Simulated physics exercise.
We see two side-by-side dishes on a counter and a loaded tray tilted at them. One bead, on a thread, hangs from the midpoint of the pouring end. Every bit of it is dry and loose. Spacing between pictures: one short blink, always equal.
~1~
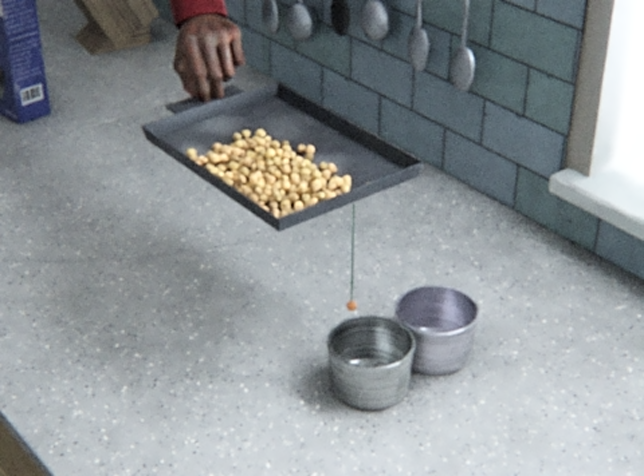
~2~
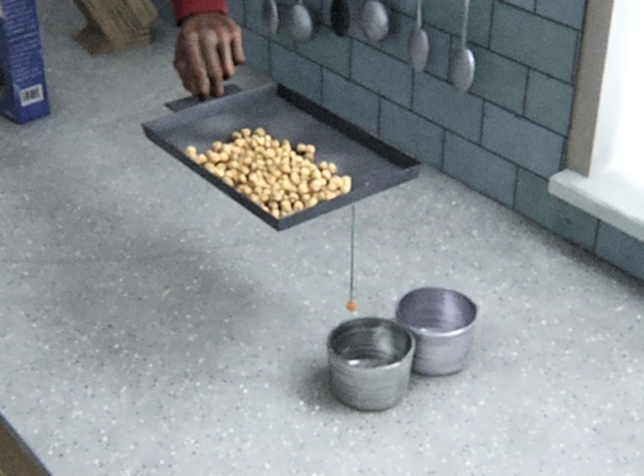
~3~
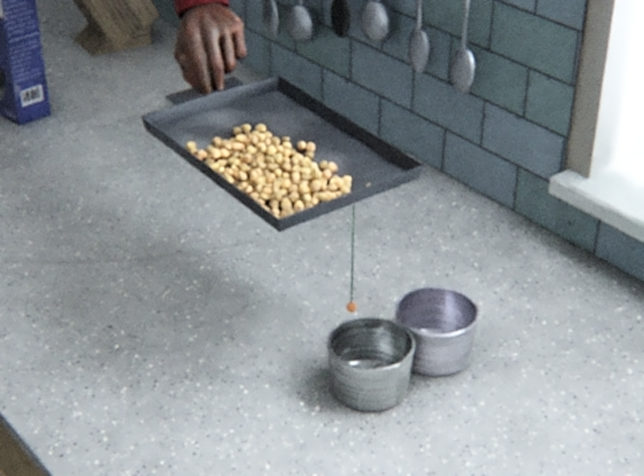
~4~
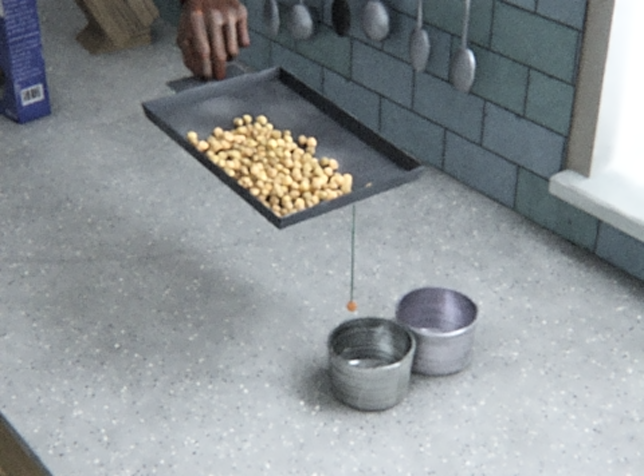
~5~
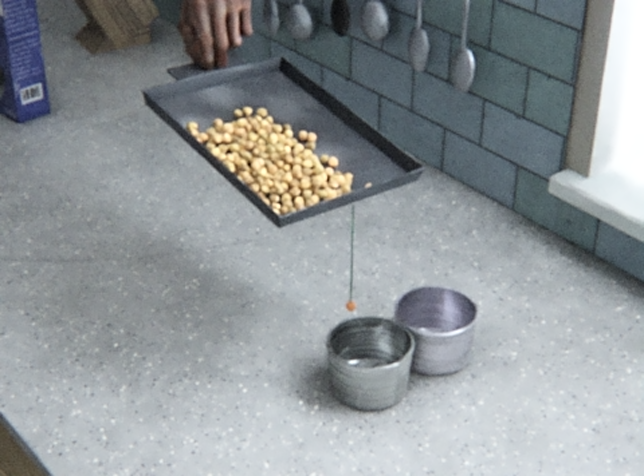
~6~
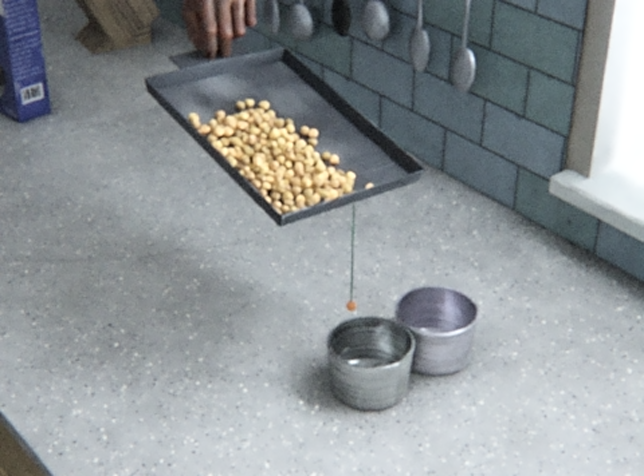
A dark tray of pale golden chickpeas, gripped at its far end by a hand in a red sleeve, slants over a speckled grey counter seen from above at an angle. An orange bead hangs on a thread above two touching metal dishes, near blue-grey tiles, hanging spoons and a blue box. The hand slowly raises the far end, the chickpeas shift slightly, and the camera stays still.
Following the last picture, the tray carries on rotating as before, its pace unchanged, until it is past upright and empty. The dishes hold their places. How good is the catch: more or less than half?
Caught: Above half.
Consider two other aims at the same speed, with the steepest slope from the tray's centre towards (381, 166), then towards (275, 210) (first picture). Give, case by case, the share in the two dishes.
So it's 40 percent with the first slope and 10 percent with the other.
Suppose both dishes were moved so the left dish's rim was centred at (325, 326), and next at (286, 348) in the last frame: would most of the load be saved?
The first place gets a lesser share, the second a lesser share.
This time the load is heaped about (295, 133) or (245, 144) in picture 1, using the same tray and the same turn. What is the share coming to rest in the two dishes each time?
Some 70 and then some 70 per cent.
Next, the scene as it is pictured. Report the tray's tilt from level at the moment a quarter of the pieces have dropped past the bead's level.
About 110°.
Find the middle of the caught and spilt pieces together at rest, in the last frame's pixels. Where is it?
I'd say the middle ends up at about (400, 371).
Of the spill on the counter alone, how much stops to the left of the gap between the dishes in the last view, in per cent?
Estimate: About 30 in every hundred.
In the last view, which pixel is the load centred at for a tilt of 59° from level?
Somewhere near pixel (347, 167).
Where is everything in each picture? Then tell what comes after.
In the first picture, corners of the pouring end (279, 216) and (418, 162), level; middle of the load (279, 175), dried chickpeas; left dish (398, 380); right dish (464, 346); bead on its thread (352, 306).
In the second picture, corners of the pouring end (279, 217) and (418, 163), level; middle of the load (278, 175).
In the third picture, corners of the pouring end (280, 217) and (419, 165), tipped barely, lowest at the right corner; middle of the load (279, 173).
In the fourth picture, corners of the pouring end (281, 215) and (420, 166), tipped a little, lowest at the right corner; middle of the load (272, 163).
In the fifth picture, corners of the pouring end (281, 214) and (420, 167), tipped a little, lowest at the right corner; middle of the load (280, 164).
In the sixth picture, corners of the pouring end (283, 213) and (421, 168), tipped a little, lowest at the right corner; middle of the load (281, 160); left dish (397, 380); right dish (463, 346).
Just after the last frame, tray tipped steeply; almost all on the tray; just a few in the right dish; just a few in the air.
A moment on, tray tipped right over; the larger part on the tray; just a few in the left dish; just a few in the right dish; just a few outside both; about a tenth in the air.
Further on, tray tipped past a quarter turn; roughly a third in the left dish; roughly a third in the right dish; roughly a third outside both; just a few in the air.
When it is over, tray tipped past a quarter turn; roughly a third in the left dish; roughly a third in the right dish; roughly a third outside both; just a few in the air.
